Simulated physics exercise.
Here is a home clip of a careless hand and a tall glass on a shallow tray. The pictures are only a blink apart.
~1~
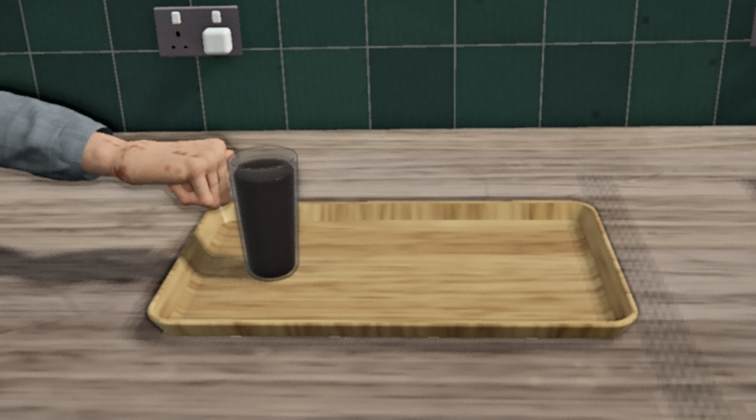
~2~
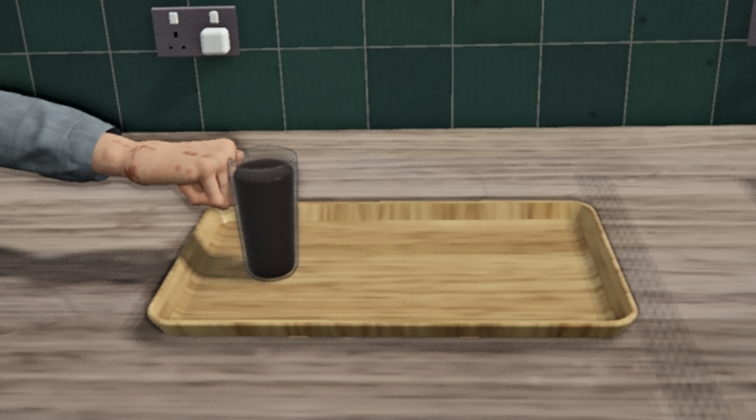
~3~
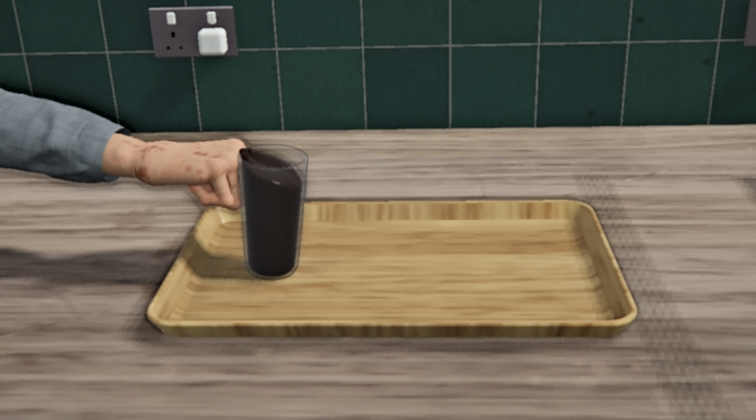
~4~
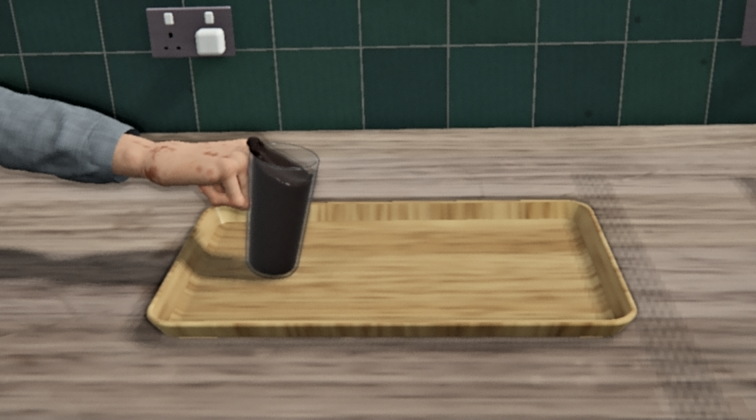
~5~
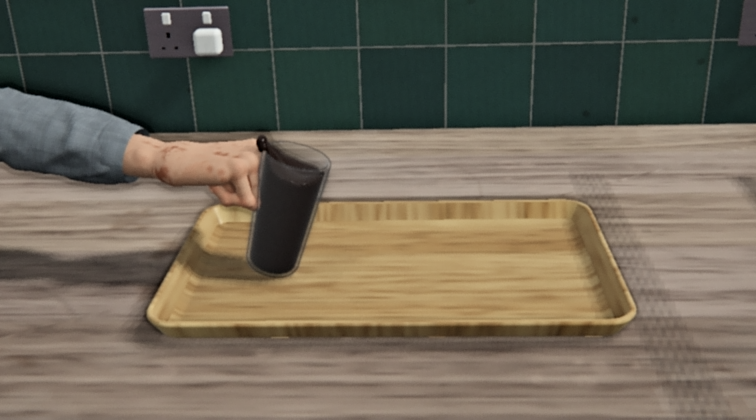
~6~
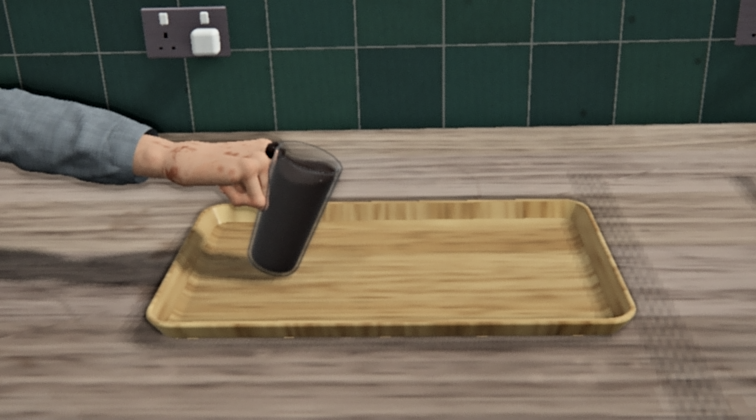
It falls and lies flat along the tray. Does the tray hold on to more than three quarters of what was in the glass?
No - I expect the tray to retain less than three quarters.
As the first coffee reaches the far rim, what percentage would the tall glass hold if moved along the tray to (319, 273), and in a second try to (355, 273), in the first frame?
Roughly 60 % and 70 %.
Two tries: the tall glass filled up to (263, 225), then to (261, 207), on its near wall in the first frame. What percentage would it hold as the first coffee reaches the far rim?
I'd put it at around 55 percent the first time and around 55 percent the second.
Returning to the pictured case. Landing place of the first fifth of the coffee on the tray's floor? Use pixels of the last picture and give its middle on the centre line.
Landing point, centre line: Approx. (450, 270).
A moment on, the tall glass is falling and 96 per cent is in the glass, 0 on the tray and 4 above or beyond its rim.
Next, the tall glass lies on its side and 73 per cent is in the glass, 17 on the tray and 11 above or beyond its rim.
Then the tall glass lies on its side and 43 per cent is in the glass, 45 on the tray and 11 above or beyond its rim.
Later the tall glass lies on its side and 24 per cent is in the glass, 42 on the tray and 34 above or beyond its rim.
Finally, 67 per cent is held by tray and glass, 33 is off the tray.
